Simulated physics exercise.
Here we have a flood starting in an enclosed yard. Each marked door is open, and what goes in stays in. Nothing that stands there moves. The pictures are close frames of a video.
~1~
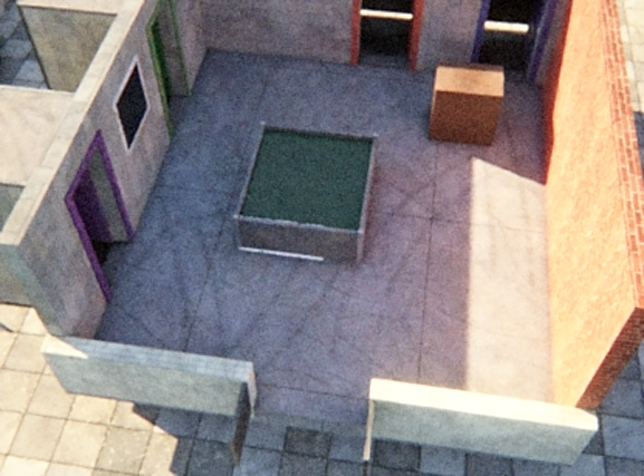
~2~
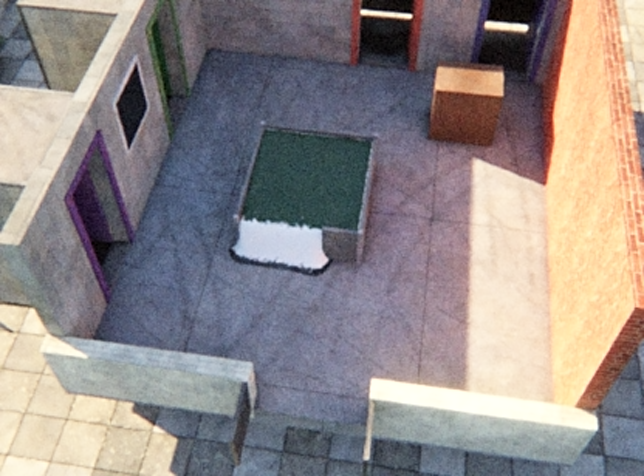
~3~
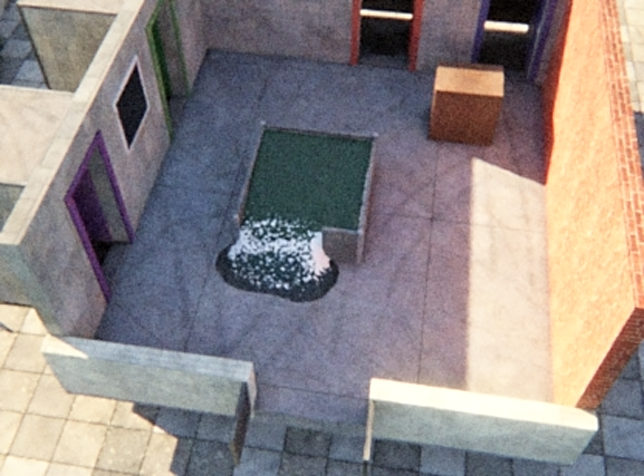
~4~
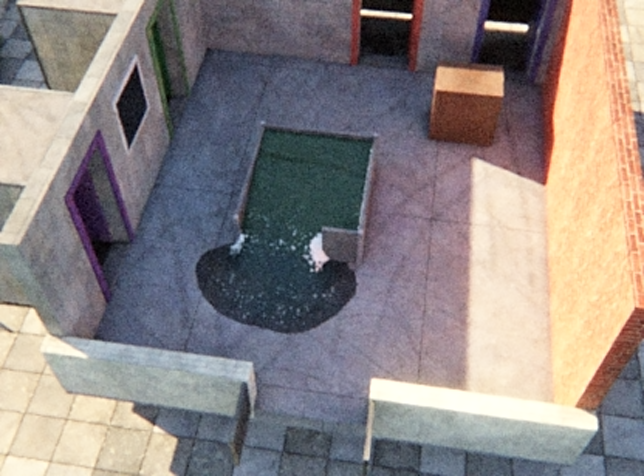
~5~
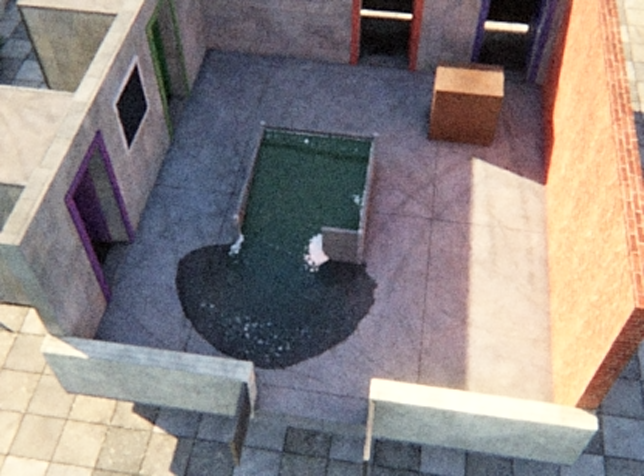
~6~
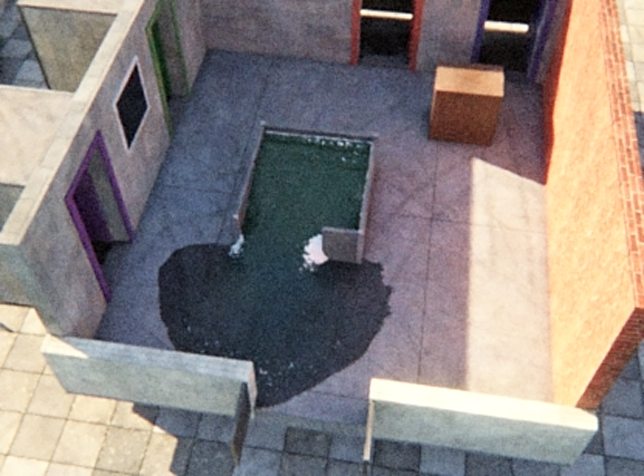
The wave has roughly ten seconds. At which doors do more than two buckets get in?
The blue door stays under that; the red door stays under that; the green door stays under that; the purple door takes more than that.
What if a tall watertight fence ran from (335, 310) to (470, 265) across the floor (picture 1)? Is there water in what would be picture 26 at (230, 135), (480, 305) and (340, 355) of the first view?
One after the other: No water, dry, under water.
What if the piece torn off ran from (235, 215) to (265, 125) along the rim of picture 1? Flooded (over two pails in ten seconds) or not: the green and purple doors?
One by one: The green one floods, the purple one goes over.
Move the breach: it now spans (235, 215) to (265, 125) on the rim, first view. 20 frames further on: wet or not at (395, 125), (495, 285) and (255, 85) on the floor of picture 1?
In turn: Not flooded, no water, under water.
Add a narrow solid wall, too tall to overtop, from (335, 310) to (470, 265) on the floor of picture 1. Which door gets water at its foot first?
That is the purple door.
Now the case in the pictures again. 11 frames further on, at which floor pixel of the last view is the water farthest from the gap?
Roughly at (515, 429).
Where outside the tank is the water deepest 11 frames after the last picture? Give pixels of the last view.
Close to (111, 369).
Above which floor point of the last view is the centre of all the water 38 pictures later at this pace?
Close to (272, 251).
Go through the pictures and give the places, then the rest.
The first frame shows still water in the open tank at (309, 179).
In the second frame, the front is at (236, 252), out from the gap at (282, 243).
In the third frame, water pours out at (282, 243) and has run to (319, 292).
In the fourth frame, the front is at (289, 327), out from the gap at (282, 243).
In the fifth frame, the front is at (277, 363), out from the gap at (282, 243).
In the sixth frame, water pours out at (282, 244) and has run to a hidden place.
A moment on, water covers 20 % of the floor; the blue door not reached, the red door not reached, the green door not reached, the purple door not reached.
Next, water covers 20 % of the floor; the blue door not reached, the red door not reached, the green door not reached, the purple door wet at the sill, nothing in.
Then, water covers 35 % of the floor; the blue door not reached, the red door not reached, the green door not reached, the purple door under two buckets in.
Later, water covers 55 % of the floor; the blue door not reached, the red door not reached, the green door wet at the sill, nothing in, the purple door over two buckets in.
In the end, water covers 80 % of the floor; the blue door wet at the sill, nothing in, the red door wet at the sill, nothing in, the green door wet at the sill, nothing in, the purple door over two buckets in.
